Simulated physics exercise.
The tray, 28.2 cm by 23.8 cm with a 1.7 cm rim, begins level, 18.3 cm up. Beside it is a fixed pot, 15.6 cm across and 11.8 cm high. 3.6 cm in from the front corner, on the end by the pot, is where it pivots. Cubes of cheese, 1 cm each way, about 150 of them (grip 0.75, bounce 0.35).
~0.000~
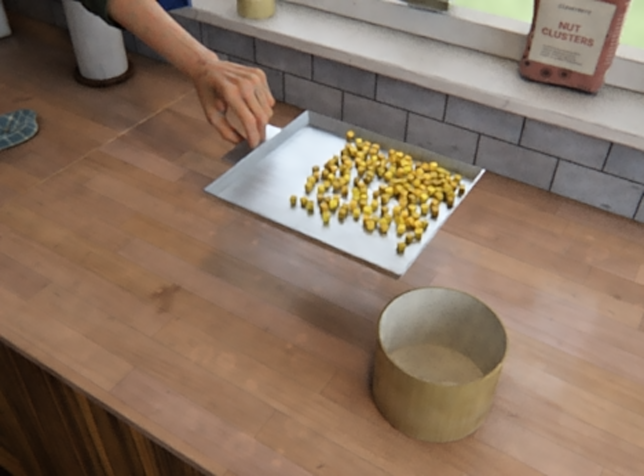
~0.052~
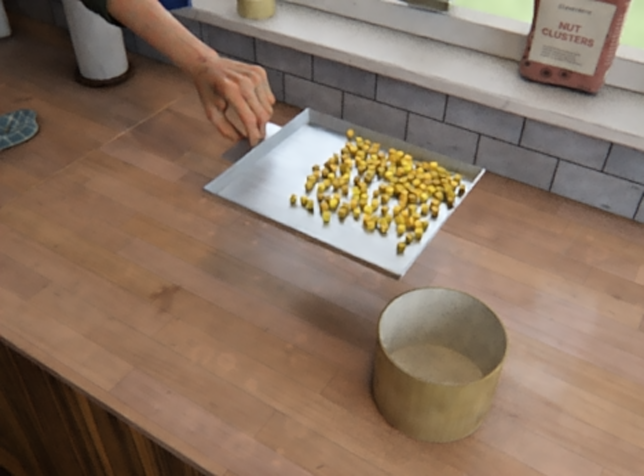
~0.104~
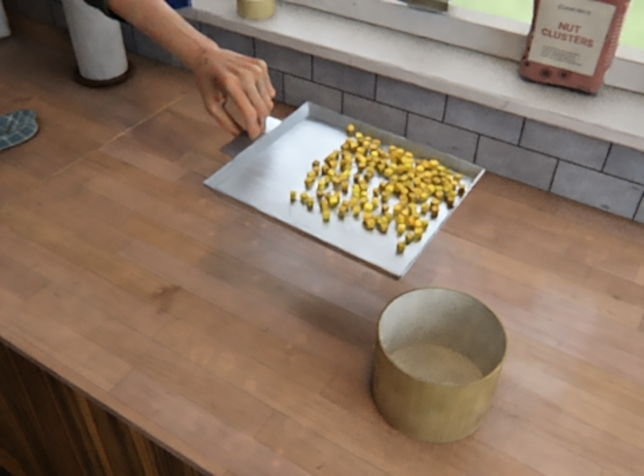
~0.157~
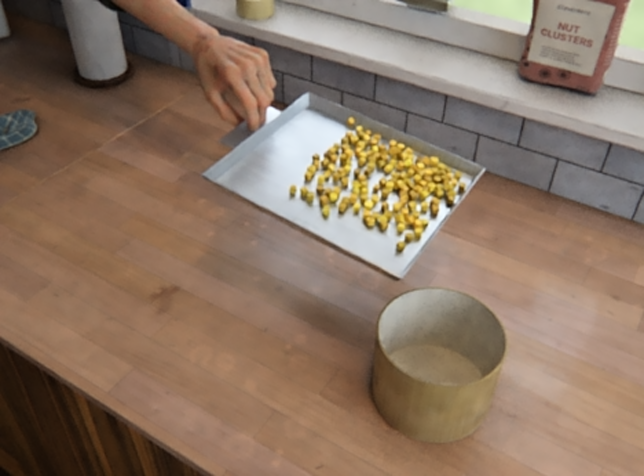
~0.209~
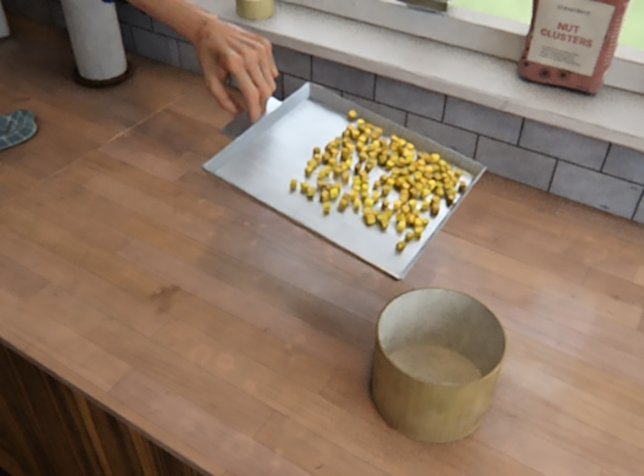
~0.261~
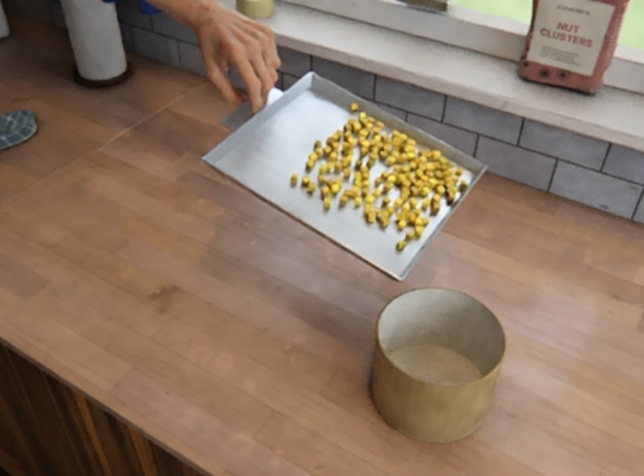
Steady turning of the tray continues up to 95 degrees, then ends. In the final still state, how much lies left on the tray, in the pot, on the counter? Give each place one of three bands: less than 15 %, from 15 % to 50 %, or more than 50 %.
In the end left on the tray: A small number. Pot: The majority. Counter: A decent number.
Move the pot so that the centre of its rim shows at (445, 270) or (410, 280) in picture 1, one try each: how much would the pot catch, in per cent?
Near 40 and 35 percent, one try each.
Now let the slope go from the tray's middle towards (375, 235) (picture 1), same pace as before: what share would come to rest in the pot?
Around 95 percent of them.
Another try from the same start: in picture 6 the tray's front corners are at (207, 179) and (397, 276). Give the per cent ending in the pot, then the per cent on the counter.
Pot 45 % / counter 55 %.
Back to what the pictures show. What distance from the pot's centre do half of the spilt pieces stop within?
About 16 cm from the centre.
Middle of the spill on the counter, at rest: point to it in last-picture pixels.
Middle of the spill at rest: Roughly (519, 359).
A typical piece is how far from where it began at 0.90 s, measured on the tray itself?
Roughly 7 cm.
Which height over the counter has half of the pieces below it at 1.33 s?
Roughly 22 centimetres, give or take.
Then, at 0.90 s, tilt 51 degrees; the tray holds 100 %, the pot 0 %.
Then, at 1.33 s, tilt 77 degrees; the tray holds 70 %, the pot 20 %.
After 1.84 s, tilt 95 degrees; the tray holds 0 %, the pot 65 %.
By 2.9 s all is still; tray 0 %, pot 65 %, counter 35 %.
